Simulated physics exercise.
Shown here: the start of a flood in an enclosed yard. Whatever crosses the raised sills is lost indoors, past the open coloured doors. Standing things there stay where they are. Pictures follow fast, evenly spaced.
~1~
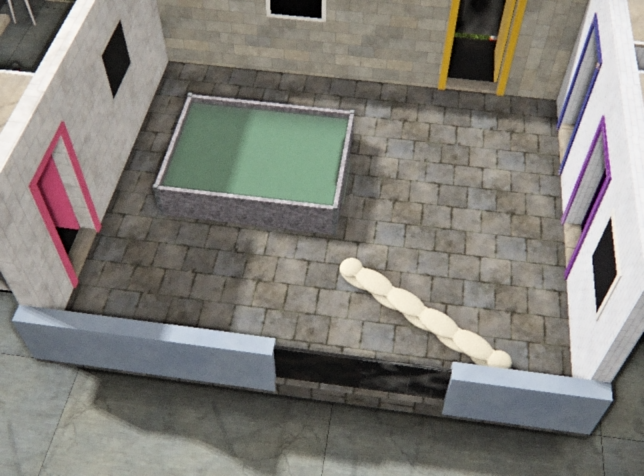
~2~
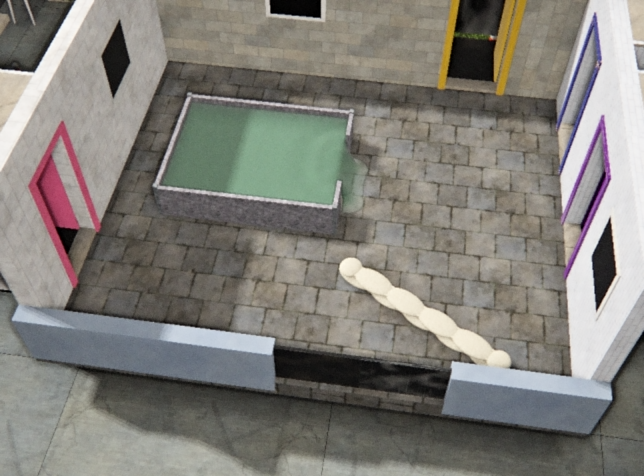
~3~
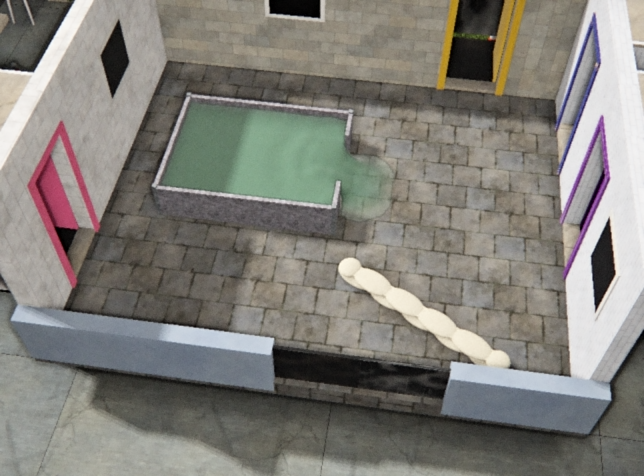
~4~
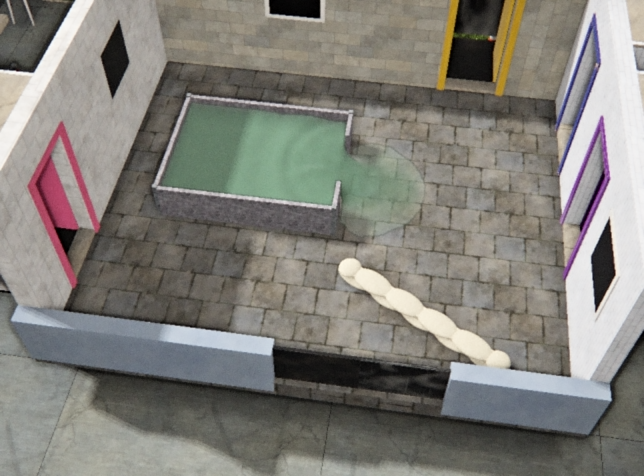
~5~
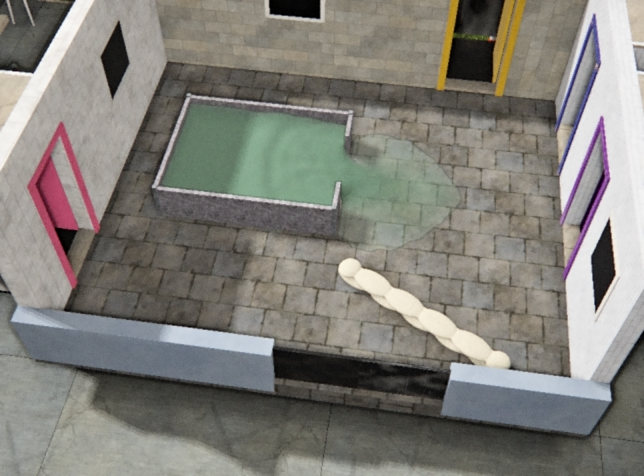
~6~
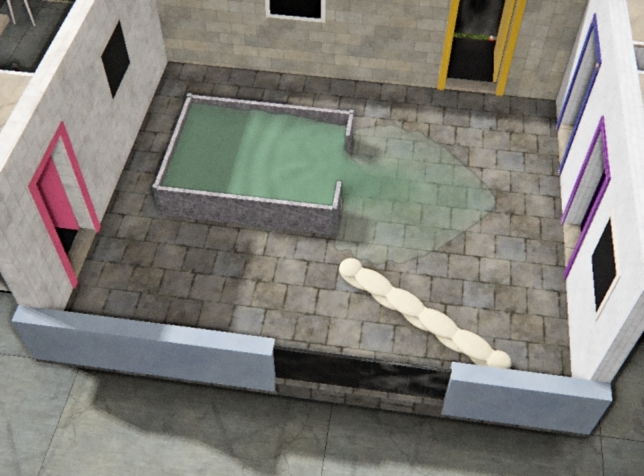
Green water pours through a gap in the tank's right side and spreads rightward across the paving.
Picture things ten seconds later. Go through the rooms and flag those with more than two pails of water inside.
Pink door - not flagged, blue door - not flagged, purple door - flagged, yellow door - flagged.
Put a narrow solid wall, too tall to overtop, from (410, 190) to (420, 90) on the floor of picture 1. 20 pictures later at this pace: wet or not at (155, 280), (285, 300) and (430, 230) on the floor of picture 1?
Taking the points in order, they are high and dry, high and dry and inundated.
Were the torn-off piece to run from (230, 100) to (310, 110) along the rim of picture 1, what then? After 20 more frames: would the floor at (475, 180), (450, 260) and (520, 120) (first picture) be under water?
Taking the spots in turn: Swamped, untouched and swamped.
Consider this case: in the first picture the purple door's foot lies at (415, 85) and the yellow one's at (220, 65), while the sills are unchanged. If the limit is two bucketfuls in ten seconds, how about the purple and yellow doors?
Short version: The purple one stays within the limit and the yellow one stays within the limit.
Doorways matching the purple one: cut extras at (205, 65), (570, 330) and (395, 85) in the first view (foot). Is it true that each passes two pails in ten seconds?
Taking them as listed, the first undershoots, the second overshoots and the third undershoots.
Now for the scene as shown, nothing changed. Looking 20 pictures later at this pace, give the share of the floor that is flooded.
I'd say close to 40 per cent.
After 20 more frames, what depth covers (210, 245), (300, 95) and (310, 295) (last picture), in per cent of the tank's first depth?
Estimate: 0, 0, 0 %.
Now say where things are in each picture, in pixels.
The first picture shows the tank at (258, 152) is whole and still.
In the second picture, the front is at (348, 209), out from the gap at (341, 175).
In the third picture, the front is at (383, 208), out from the gap at (340, 177).
In the fourth picture, water pours out at (340, 177) and has run to (419, 198).
In the fifth picture, water pours out at (340, 177) and has run to (454, 202).
In the sixth picture, water pours out at (341, 177) and has run to (490, 202).
A moment on, water covers 25 % of the floor; the pink door not reached, the blue door not reached, the purple door wet at the sill, nothing in, the yellow door not reached.
Next, water covers 40 % of the floor; the pink door not reached, the blue door wet at the sill, nothing in, the purple door over two buckets in, the yellow door wet at the sill, nothing in.
Then, water covers 40 % of the floor; the pink door not reached, the blue door wet at the sill, nothing in, the purple door far over two buckets in, the yellow door under two buckets in.
Later, water covers 65 % of the floor; the pink door not reached, the blue door wet at the sill, nothing in, the purple door far over two buckets in, the yellow door over two buckets in.
In the end, water covers 90 % of the floor; the pink door not reached, the blue door wet at the sill, nothing in, the purple door far over two buckets in, the yellow door over two buckets in.
